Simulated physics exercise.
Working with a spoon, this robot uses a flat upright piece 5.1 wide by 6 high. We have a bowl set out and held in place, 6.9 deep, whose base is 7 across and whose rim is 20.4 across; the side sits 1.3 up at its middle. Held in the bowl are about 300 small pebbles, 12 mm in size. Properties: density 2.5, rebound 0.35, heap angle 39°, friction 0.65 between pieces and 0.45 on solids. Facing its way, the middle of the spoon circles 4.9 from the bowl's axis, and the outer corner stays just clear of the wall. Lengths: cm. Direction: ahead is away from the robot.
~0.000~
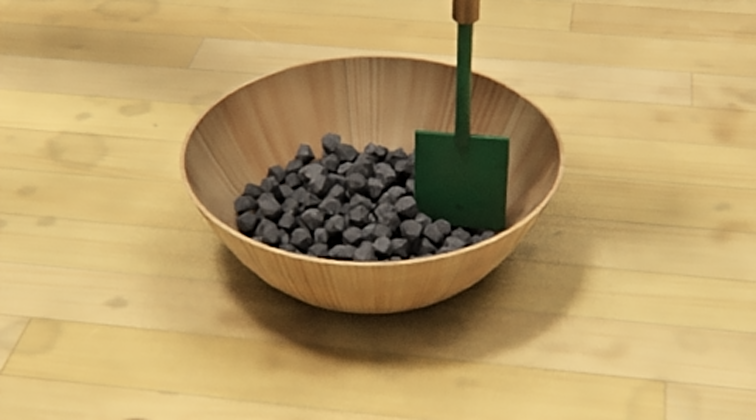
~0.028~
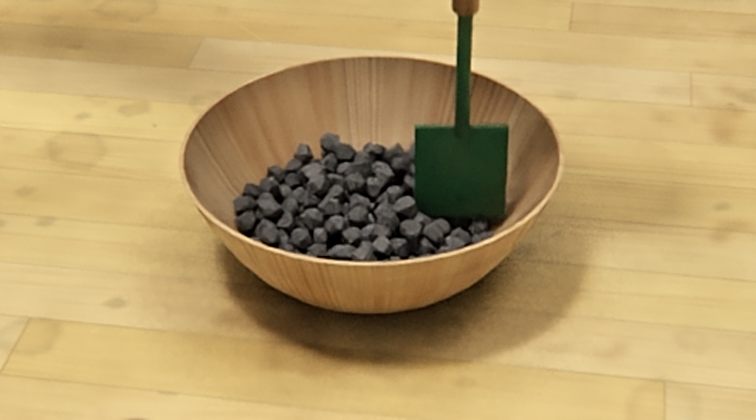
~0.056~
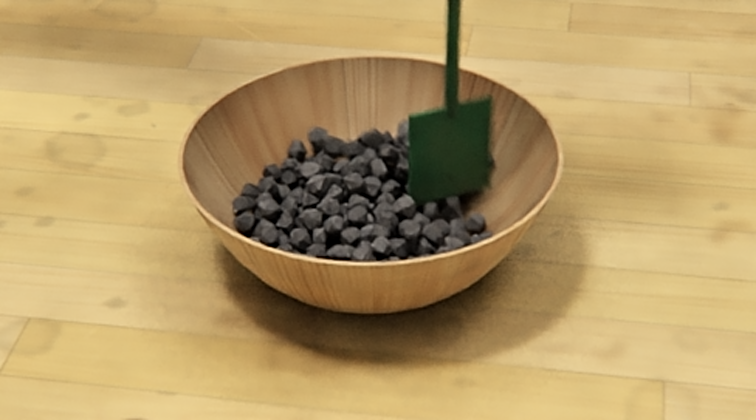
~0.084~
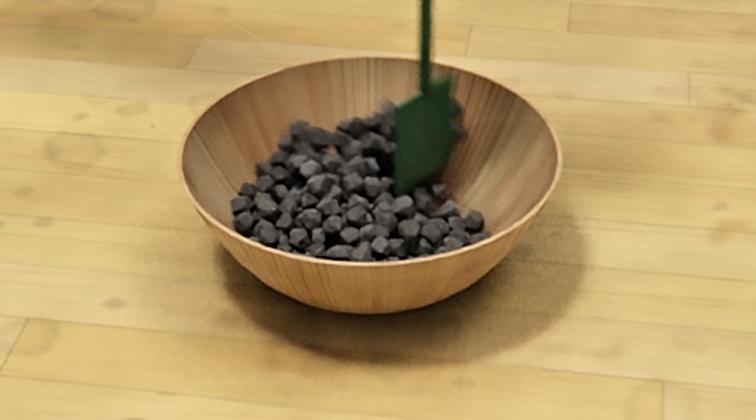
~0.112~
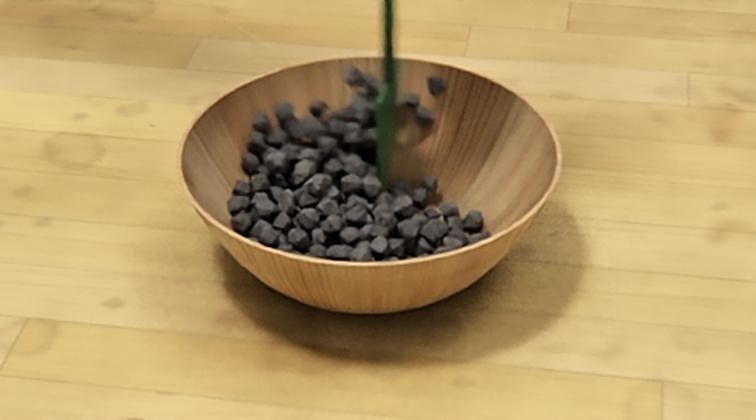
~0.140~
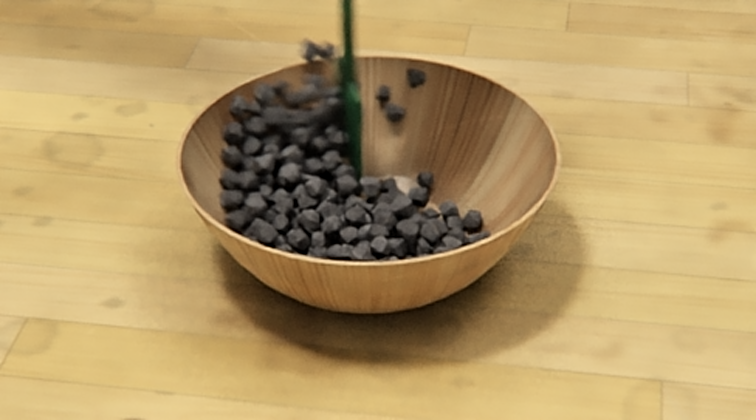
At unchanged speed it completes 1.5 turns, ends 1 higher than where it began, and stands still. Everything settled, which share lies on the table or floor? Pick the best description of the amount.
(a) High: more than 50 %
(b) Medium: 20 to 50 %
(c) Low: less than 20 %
b, medium: 20 to 50 %.
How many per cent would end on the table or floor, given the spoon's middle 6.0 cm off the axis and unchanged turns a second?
In that case some 0 %.
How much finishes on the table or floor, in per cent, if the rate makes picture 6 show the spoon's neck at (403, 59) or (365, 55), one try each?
It comes to close to 10 per cent and close to 25 per cent.
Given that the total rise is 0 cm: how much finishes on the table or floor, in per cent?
That works out to some 40 per cent.
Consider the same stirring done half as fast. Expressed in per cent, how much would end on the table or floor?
My guess is about 10 per cent.
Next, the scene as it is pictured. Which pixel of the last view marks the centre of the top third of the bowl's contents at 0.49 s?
Near (397, 120).
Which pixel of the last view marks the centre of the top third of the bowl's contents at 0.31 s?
Centre of upper third: Approx. (394, 240) px.
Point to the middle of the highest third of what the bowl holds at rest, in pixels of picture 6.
(327, 218).
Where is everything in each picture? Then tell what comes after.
In the first picture, the spoon neck at (463, 111), 0° round; upper third of the load around (360, 206), from x 245 to 495, top at y 145; 302 in the bowl.
In the second picture, the spoon neck at (463, 102), 9° round; upper third of the load around (363, 202), from x 245 to 495, top at y 145.
In the third picture, the spoon neck at (452, 82), 34° round; upper third of the load around (368, 185), from x 245 to 485, top at y 130.
In the fourth picture, the spoon neck at (425, 66), 60° round; upper third of the load around (358, 166), from x 240 to 485, top at y 110.
In the fifth picture, the spoon neck at (389, 57), 86° round; upper third of the load around (336, 157), from x 240 to 485, top at y 75.
In the sixth picture, the spoon neck at (348, 56), 112° round; upper third of the load around (305, 153), from x 230 to 485, top at y 50; 302 in the bowl.
After 0.31 s, 276° round, highest piece 11 above the table; 256 in the bowl, 5 on the table or floor, 41 in flight or on the tool.
After 0.49 s, 79° round, highest piece 9 above the table; 210 in the bowl, 63 on the table or floor, 29 in flight or on the tool.
After 0.78 s, 180° round, highest piece 6 above the table; 197 in the bowl, 105 on the table or floor.
After 1.48 s, 180° round, highest piece 5 above the table; 197 in the bowl, 105 on the table or floor.
In the end, 197 in the bowl, 105 on the table or floor. That is 35 % on the table or floor.
